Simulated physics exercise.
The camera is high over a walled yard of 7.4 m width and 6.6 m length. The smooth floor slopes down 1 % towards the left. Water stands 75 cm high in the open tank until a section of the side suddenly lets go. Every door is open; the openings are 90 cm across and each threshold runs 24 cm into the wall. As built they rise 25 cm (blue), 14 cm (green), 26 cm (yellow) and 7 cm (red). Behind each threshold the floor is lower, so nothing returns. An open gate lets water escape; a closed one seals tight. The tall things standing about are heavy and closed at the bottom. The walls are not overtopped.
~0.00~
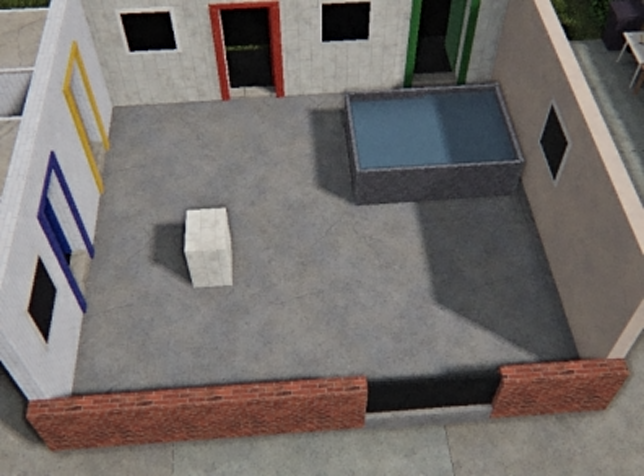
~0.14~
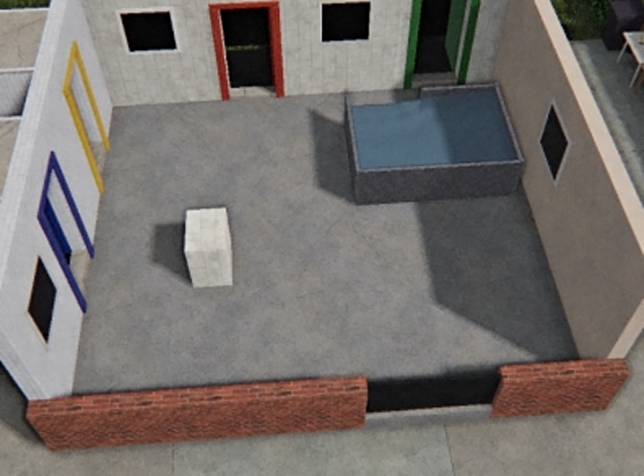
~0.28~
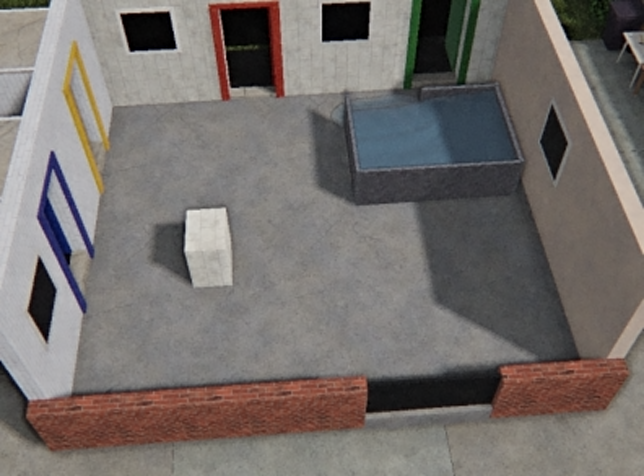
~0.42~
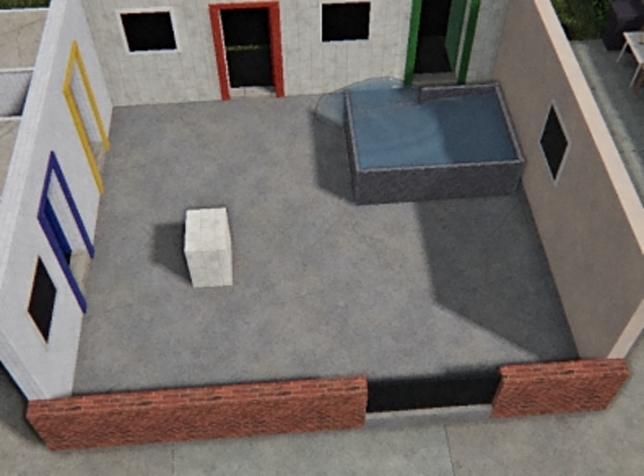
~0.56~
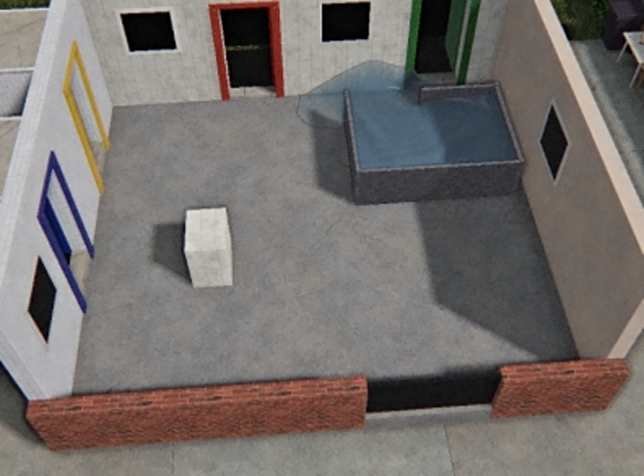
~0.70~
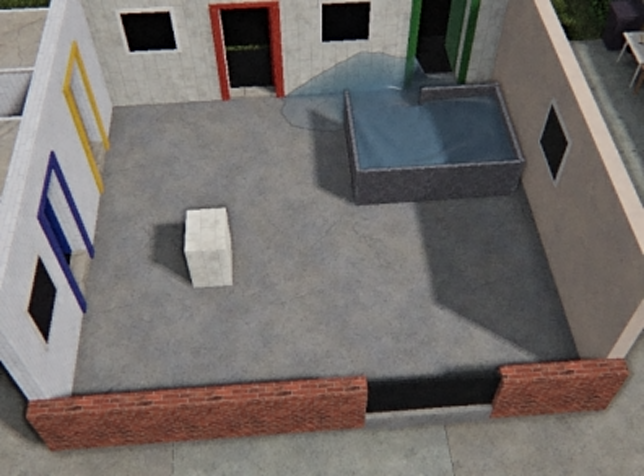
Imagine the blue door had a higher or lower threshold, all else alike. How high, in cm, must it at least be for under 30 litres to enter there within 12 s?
Some 6 cm above the ground.
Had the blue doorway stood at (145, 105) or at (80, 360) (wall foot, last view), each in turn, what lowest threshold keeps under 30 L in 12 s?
Roughly 15 and 11.5 cm.
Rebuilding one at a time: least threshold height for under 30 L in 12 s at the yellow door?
About 19 cm at yellow.
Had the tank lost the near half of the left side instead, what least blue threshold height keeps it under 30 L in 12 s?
Some 17 cm.
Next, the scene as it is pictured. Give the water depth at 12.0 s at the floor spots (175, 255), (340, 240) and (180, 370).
About 6, 4 and 10 cm.
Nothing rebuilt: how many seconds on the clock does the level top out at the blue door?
Near 3.8 s.
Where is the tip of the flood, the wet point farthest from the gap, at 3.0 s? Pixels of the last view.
At about (88, 287).
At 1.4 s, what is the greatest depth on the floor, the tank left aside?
About 62 cm.
After 1.4 s water covers 15 % of the floor, deepest (62 cm) near (363, 94); it has not reached the blue door.
After 3.0 s water covers 40 % of the floor, deepest (38 cm) near (455, 89); 4 cm at the blue door, 0 litres in over its 25 cm threshold.
After 12.0 s water covers 95 % of the floor, deepest (13 cm) near (68, 426); 10 cm at the blue door, 0 litres in over its 25 cm threshold.
At the blue door as built, the water arrived by 3.0 s and peaked near 11 cm at 3.8 s.
Run again over the same 12 s with other heights there, 42 litres in over 5 cm, 21 litres over 6.5 cm. The limit of 30 litres is kept from about 6 cm up.
